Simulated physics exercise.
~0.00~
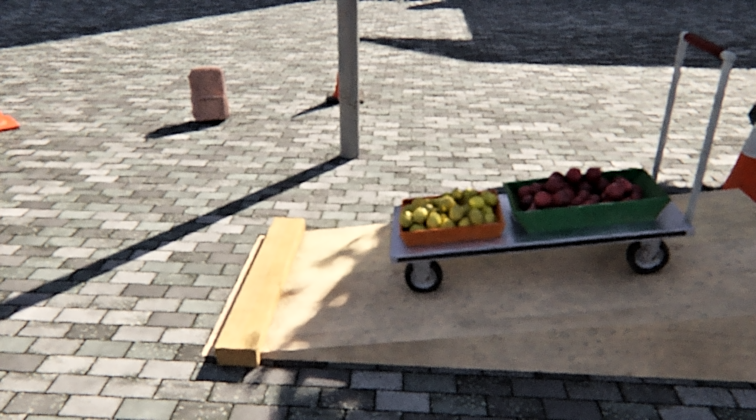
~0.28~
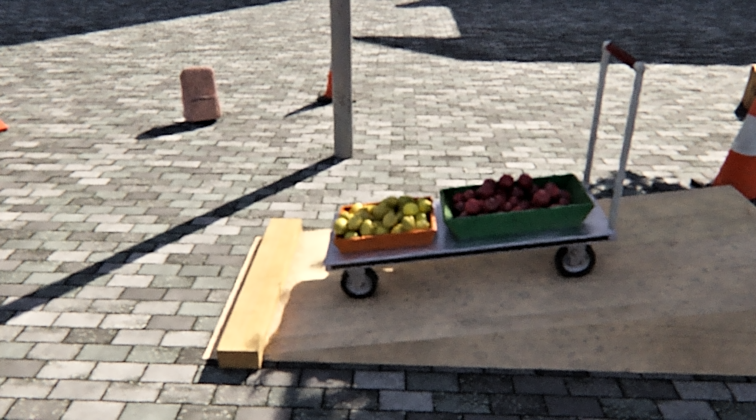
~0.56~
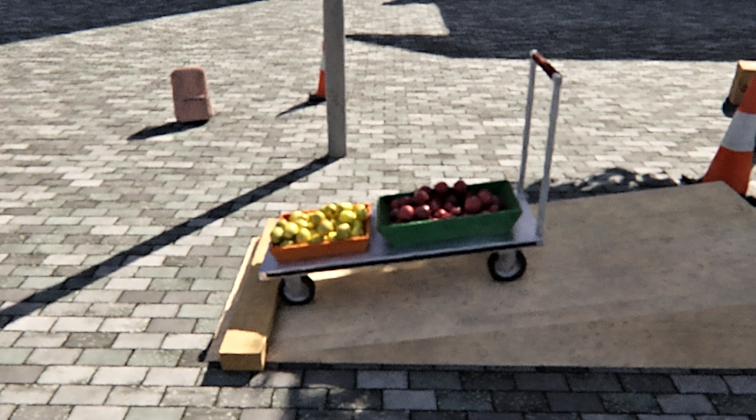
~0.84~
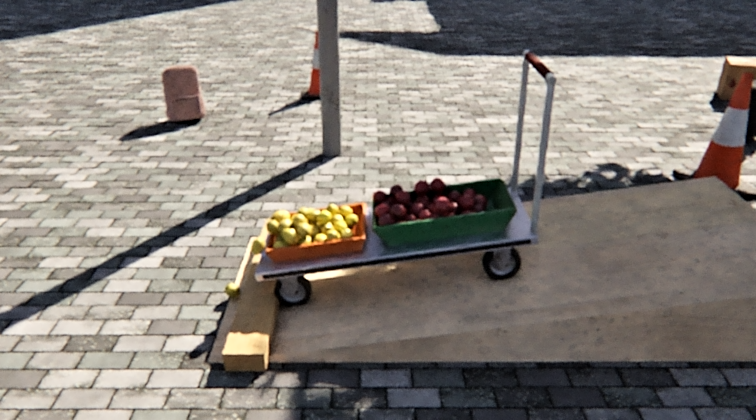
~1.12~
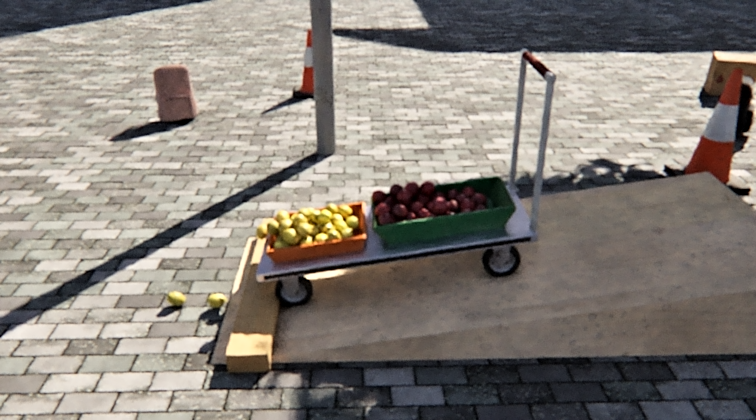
A trolley carrying an orange basket of yellow-green fruit and a green basket of red apples rolled left down a wooden ramp and stopped at the raised sill, where a few yellow-green fruits tumbled onto the paving while the red apples stayed put.
